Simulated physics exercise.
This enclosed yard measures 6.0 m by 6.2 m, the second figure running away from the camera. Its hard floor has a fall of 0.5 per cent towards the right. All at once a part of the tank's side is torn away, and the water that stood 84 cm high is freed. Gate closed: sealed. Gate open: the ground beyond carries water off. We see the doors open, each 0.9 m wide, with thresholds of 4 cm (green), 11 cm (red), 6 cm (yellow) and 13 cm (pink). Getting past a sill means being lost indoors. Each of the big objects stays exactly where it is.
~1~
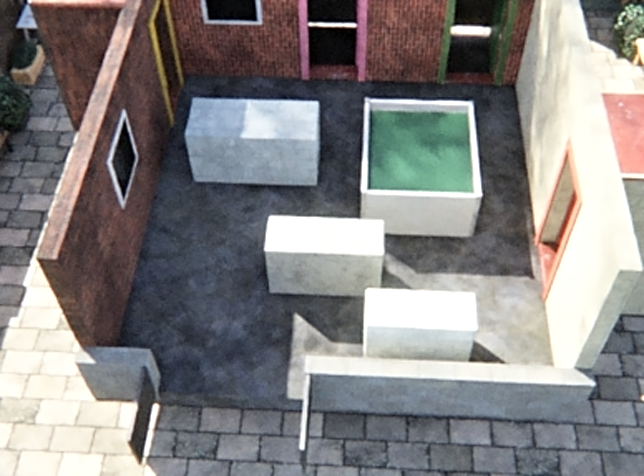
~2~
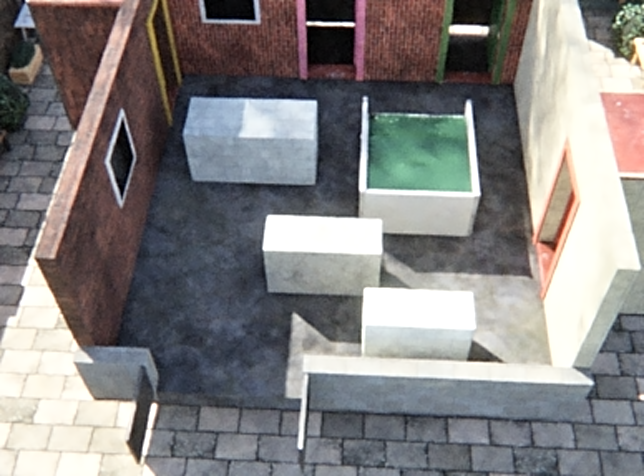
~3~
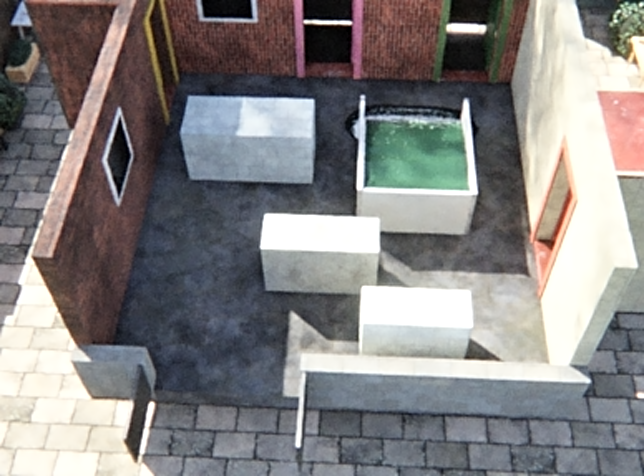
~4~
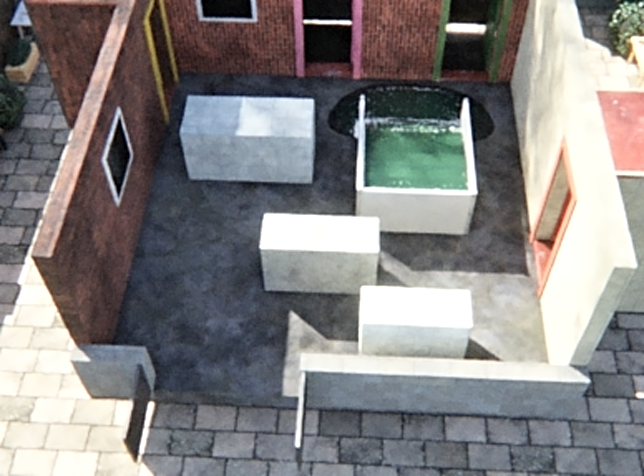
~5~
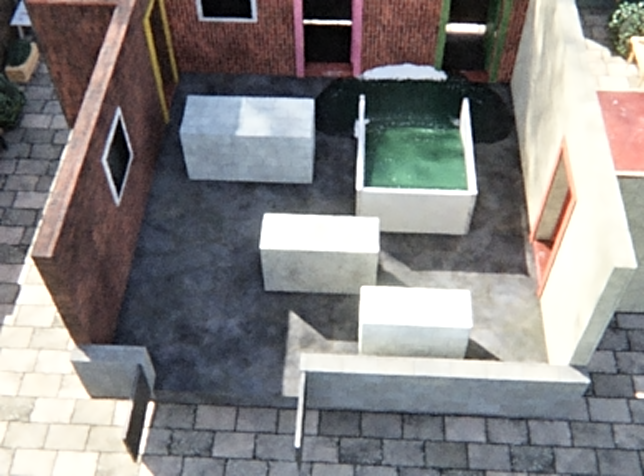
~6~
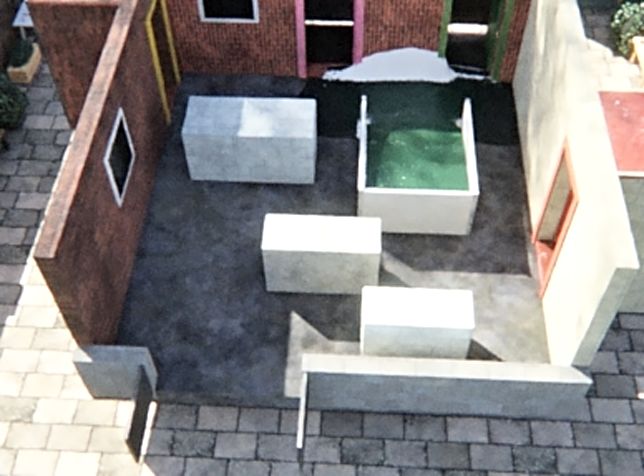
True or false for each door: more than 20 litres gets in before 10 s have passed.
Green door true, red door false, yellow door true, pink door true.
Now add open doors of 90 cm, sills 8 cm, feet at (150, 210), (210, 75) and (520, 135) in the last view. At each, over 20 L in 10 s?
First doorway falls short, second gets there, third gets there.
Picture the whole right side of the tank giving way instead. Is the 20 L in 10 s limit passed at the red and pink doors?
Measured against that limit, red comes out beyond it and pink comes out short of it.
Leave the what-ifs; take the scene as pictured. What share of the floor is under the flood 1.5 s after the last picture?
Close to 30 in a hundred.
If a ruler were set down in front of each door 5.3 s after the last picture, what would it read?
Door by door in cm, green shows 9, red shows 6, yellow shows 12, pink shows 6.
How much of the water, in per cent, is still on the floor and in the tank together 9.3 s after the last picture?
I'd say close to 58 percent is still there.
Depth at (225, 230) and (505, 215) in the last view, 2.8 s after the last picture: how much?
First spot 0 cm, second spot 6 cm.
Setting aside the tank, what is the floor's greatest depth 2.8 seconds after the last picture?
Around 26 centimetres deep.
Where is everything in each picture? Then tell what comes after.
The first picture shows still water, 84 cm deep, in the tank at (420, 149).
In the second picture, the front is at a hidden place, 0.9 m from the gap on the tank's far side; 0.4 m2 of floor is under water; 84 cm left at the back of the tank.
In the third picture, water pours out on the tank's far side and has run 1.1 m, to a hidden place; typically 14 cm deep outside, 83 cm at the tank's back.
In the fourth picture, water pours out on the tank's far side and has run 1.5 m, to (478, 109); typically 12 cm deep outside, 76 cm at the tank's back.
In the fifth picture, water pours out on the tank's far side and has run 2.0 m, to (472, 81); typically 10 cm deep outside, 70 cm at the tank's back.
In the sixth picture, the front is at (507, 83), 2.4 m from the gap on the tank's far side; 5.6 m2 of floor is under water; 71 cm left at the back of the tank.
Then, 0.7 s after the last picture water covers 20 % of the floor and is deepest (54 cm) near (408, 82); green door 30 cm at the sill, 139 L in, red door not reached, yellow door not reached, pink door 27 cm at the sill, 21 L in.
Then, 1.5 s after the last picture water covers 30 % of the floor and is deepest (45 cm) near (508, 85); green door 28 cm at the sill, 310 L in, red door not reached, yellow door 15 cm at the sill, 11 L in, pink door 21 cm at the sill, 65 L in.
Then, 2.8 s after the last picture water covers 50 % of the floor and is deepest (26 cm) near (171, 116); green door 19 cm at the sill, 478 L in, red door 4 cm at the sill, 0 L in, yellow door 21 cm at the sill, 141 L in, pink door 13 cm at the sill, 87 L in.
Then, 5.3 s after the last picture water covers 75 % of the floor and is deepest (16 cm) near (544, 356); green door 9 cm at the sill, 593 L in, red door 6 cm at the sill, 0 L in, yellow door 12 cm at the sill, 254 L in, pink door 6 cm at the sill, 88 L in.
Then, 9.3 s after the last picture water covers 90 % of the floor and is deepest (8 cm) near (481, 389); green door 5 cm at the sill, 622 L in, red door 4 cm at the sill, 0 L in, yellow door 6 cm at the sill, 276 L in, pink door 7 cm at the sill, 88 L in.
